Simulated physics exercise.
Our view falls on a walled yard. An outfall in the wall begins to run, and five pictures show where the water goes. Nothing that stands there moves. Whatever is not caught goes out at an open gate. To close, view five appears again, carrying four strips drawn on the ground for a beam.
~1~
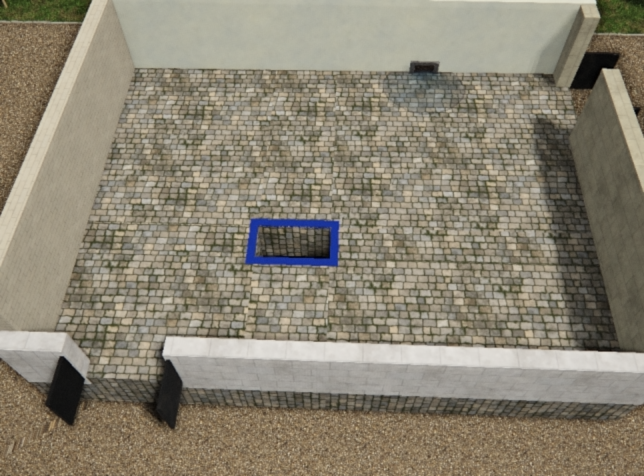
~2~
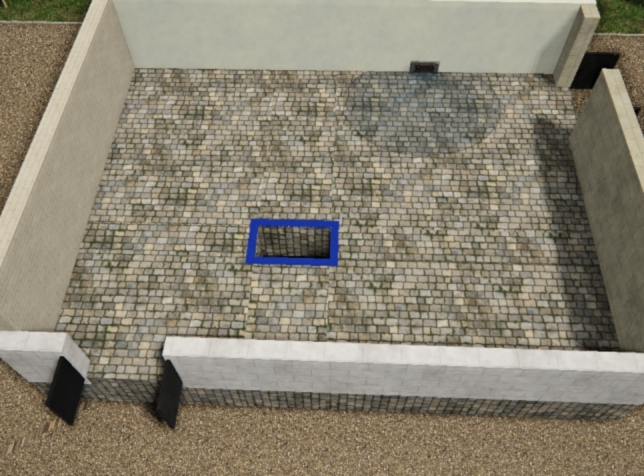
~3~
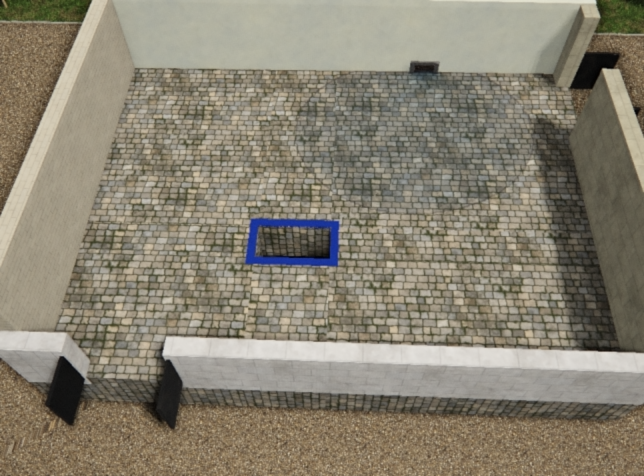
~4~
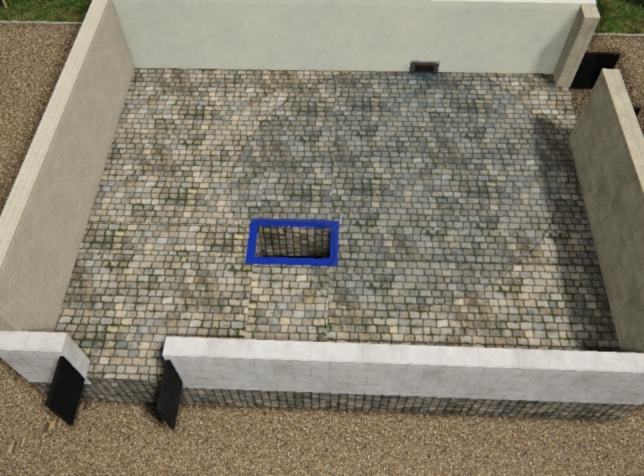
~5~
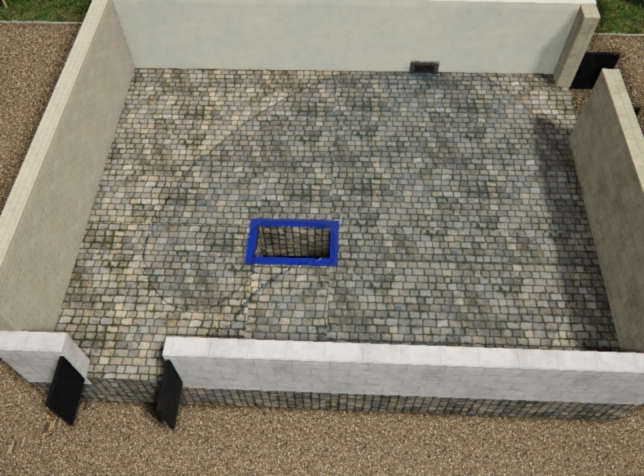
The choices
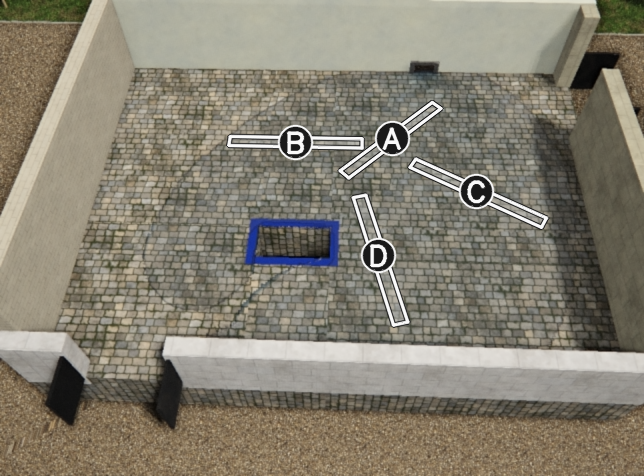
Walled cobbled yard with a wet patch spreading from the back wall across the paving, reaching and passing a blue-edged gully.
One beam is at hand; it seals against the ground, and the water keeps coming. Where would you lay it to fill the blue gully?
The answer is place C.
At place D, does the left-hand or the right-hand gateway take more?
The left gate.
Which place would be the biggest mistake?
The answer is B.
On the marked copy, A from (344, 174) to (436, 105); B from (229, 140) to (362, 143); C from (412, 163) to (543, 222); D from (359, 196) to (400, 323).
If A is chosen, about 21 % of the stream goes into the blue gully, about 78 % out by the gates.
If B is chosen, about 16 % of the stream goes into the blue gully, about 84 % out by the gates.
If C is chosen, about 35 % of the stream goes into the blue gully, about 65 % out by the gates.
If D is chosen, about 24 % of the stream goes into the blue gully, about 73 % out by the gates.
